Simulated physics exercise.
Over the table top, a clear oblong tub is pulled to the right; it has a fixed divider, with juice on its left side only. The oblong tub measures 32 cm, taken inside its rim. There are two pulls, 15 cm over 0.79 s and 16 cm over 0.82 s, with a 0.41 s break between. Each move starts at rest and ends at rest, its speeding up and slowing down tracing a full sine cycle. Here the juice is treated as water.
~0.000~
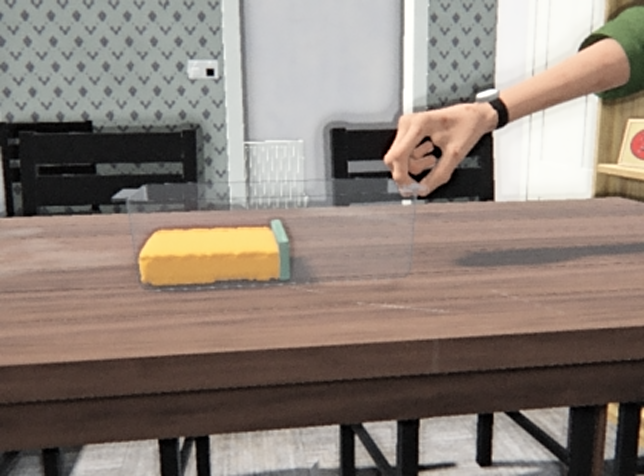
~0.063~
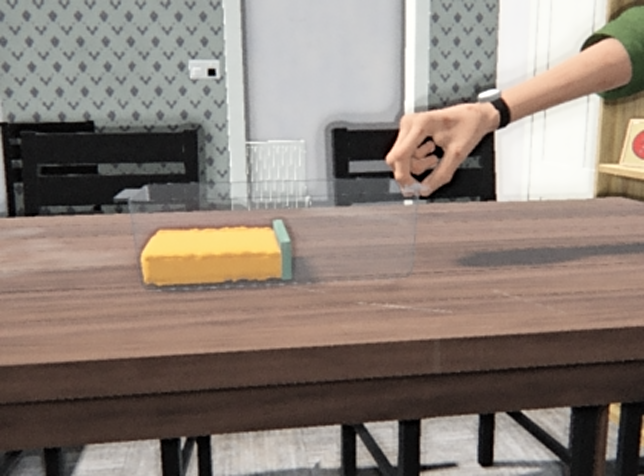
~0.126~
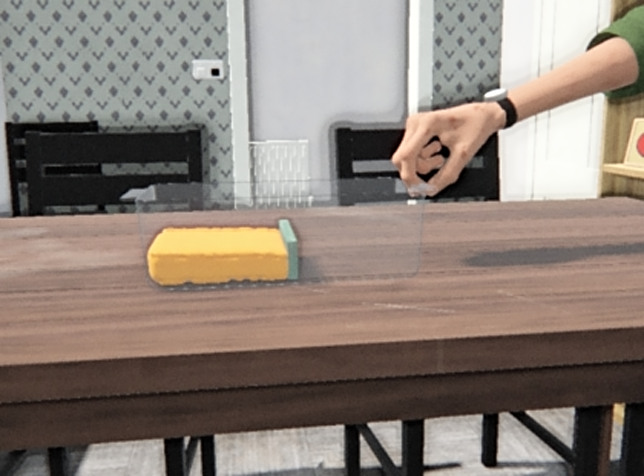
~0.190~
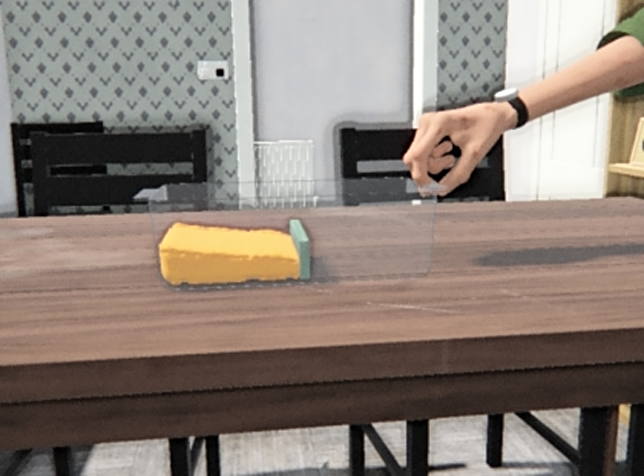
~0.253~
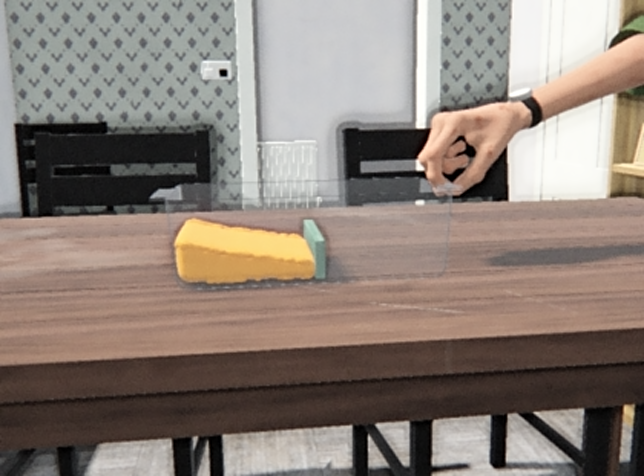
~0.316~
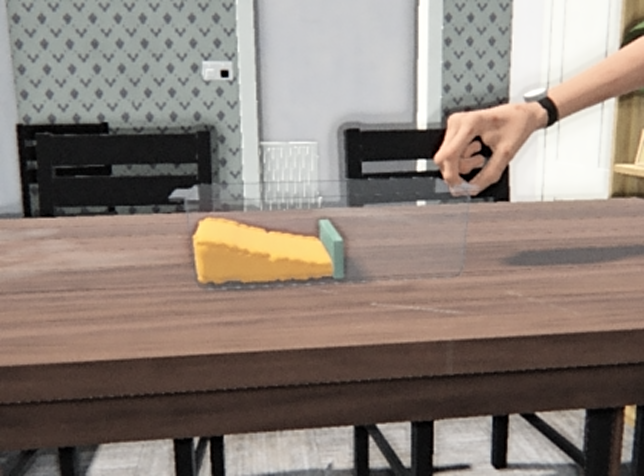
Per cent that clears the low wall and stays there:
Roughly 30 per cent.
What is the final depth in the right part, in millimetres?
Near 12 mm.
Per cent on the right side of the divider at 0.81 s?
Share: Around 12 in a hundred.
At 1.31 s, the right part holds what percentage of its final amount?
It comes to something like 50 per cent at that moment.
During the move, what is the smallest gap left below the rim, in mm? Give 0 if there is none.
I'd put it at close to 20 mm.
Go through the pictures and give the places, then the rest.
In the first picture, it has moved 0.0 cm; in the oblong tub the surface runs from (145, 244) to (275, 239), rim (402, 186); the top of the divider is at (284, 243).
In the second picture, it has moved 0.1 cm; in the oblong tub the surface runs from (147, 243) to (277, 240).
In the third picture, it has moved 0.4 cm; in the oblong tub the surface runs from (153, 240) to (283, 241).
In the fourth picture, it has moved 1.2 cm; in the oblong tub the surface runs from (165, 236) to (294, 244).
In the fifth picture, it has moved 2.7 cm; in the oblong tub the surface runs from (179, 231) to (305, 246).
In the sixth picture, it has moved 4.7 cm; in the oblong tub the surface runs from (196, 229) to (319, 249).
After 0.81 s it has gone 15 cm; 11 per cent is on the right side and 0 is out of the oblong tub.
After 1.31 s it has gone 15 cm; 14 per cent is on the right side and 0 is out of the oblong tub.
After 1.81 s it has gone 30 cm; 17 per cent is on the right side and 0 is out of the oblong tub.
After 2.31 s it has gone 31 cm; 29 per cent is on the right side and 1 is out of the oblong tub.
In the end 30 per cent is on the right side and 1 is out of the oblong tub.
